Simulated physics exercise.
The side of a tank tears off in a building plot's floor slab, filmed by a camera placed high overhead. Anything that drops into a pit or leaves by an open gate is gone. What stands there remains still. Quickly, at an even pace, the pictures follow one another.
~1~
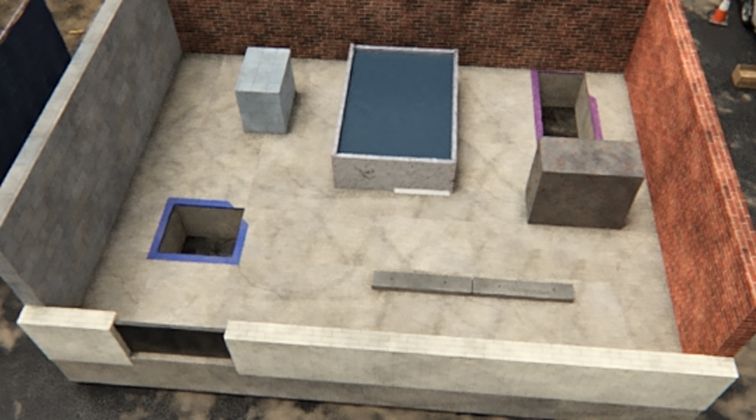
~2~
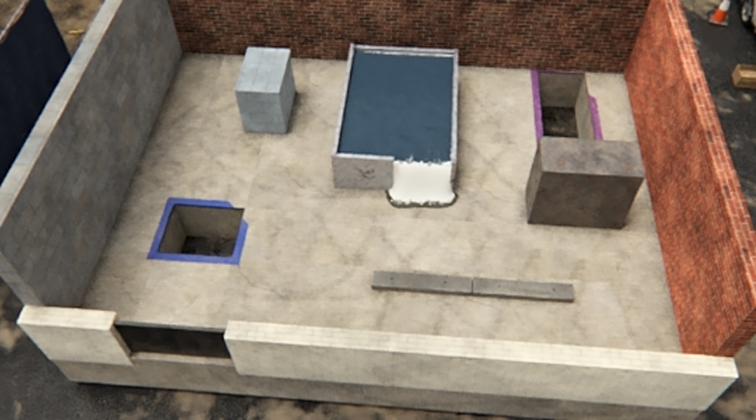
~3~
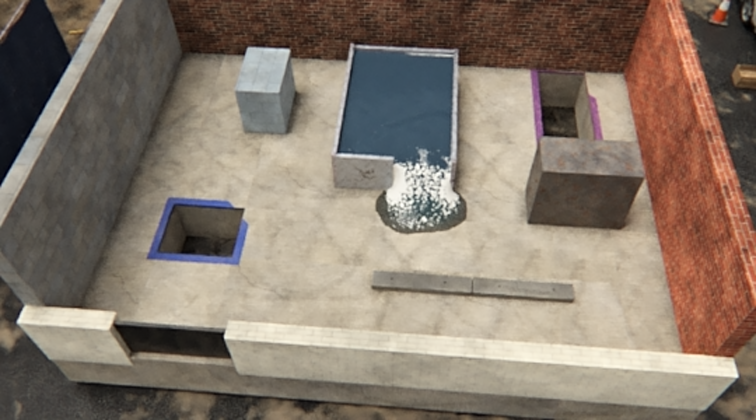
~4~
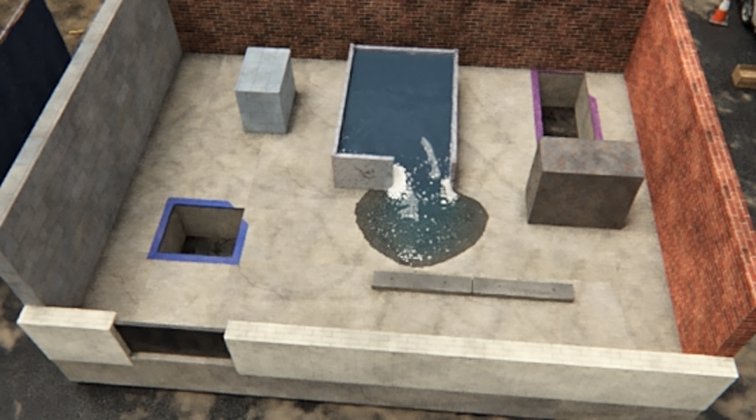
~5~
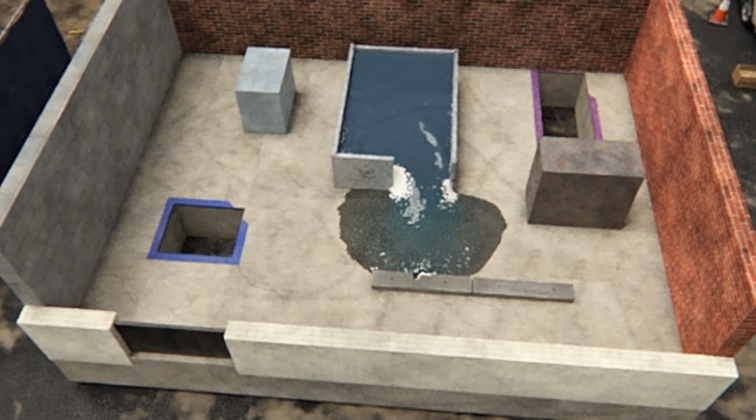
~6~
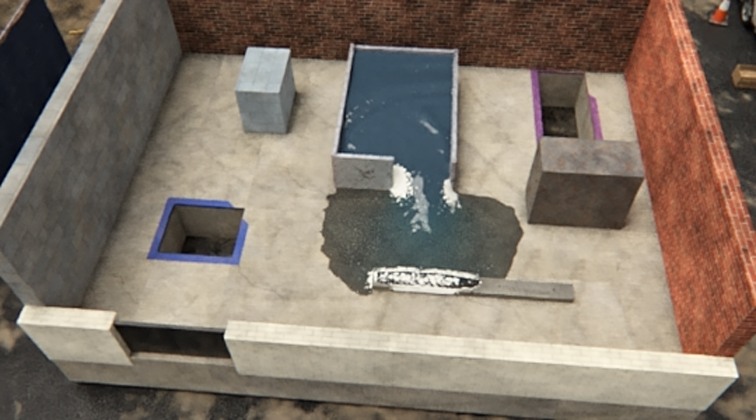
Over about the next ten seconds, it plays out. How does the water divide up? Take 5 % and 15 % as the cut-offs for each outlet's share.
The gate will receive a cut falling short of five per cent. The blue pit will receive a cut lying in the five-to-fifteen per cent band. The purple pit will receive a cut lying in the five-to-fifteen per cent band.
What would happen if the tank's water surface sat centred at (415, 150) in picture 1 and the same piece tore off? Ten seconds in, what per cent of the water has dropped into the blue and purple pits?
Shares - blue: 14 in a hundred; purple: 10 in a hundred.
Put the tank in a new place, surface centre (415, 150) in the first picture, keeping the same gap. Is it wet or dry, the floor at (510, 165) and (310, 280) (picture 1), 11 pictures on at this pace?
Spared, submerged.
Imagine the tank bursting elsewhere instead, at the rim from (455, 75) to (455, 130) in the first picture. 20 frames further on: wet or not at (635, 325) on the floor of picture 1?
It would be soaked.
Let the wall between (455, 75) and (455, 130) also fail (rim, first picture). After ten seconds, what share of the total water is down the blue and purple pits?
Per cent: Blue 0, purple 60.
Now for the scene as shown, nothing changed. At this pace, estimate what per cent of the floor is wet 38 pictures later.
By my count, 60 percent.
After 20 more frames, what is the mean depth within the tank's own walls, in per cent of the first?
Close to 52 in a hundred.
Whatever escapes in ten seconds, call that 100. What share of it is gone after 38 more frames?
Roughly 25 %.
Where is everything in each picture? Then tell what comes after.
In the first frame, still water in the water tank at (399, 103).
In the second frame, water pours out at (421, 179) and has run to (451, 199).
In the third frame, the front is at (401, 228), out from the gap at (421, 181).
In the fourth frame, water pours out at (421, 181) and has run to (433, 260).
In the fifth frame, water pours out at (421, 181) and has run to (454, 280).
In the sixth frame, the front is at (362, 289), out from the gap at (421, 181).
A moment on, water covers 25 % of the floor; the gate 0 %, the blue pit 0 %, the purple pit 0 %.
Next, water covers 35 % of the floor; the gate 0 %, the blue pit 0 %, the purple pit 0 %.
Then, water covers 45 % of the floor; the gate 0 %, the blue pit 0 %, the purple pit 0 %.
Later, water covers 60 % of the floor; the gate 0 %, the blue pit 2 %, the purple pit 2 %.
In the end, water covers 85 % of the floor; the gate 0 %, the blue pit 8 %, the purple pit 7 %.
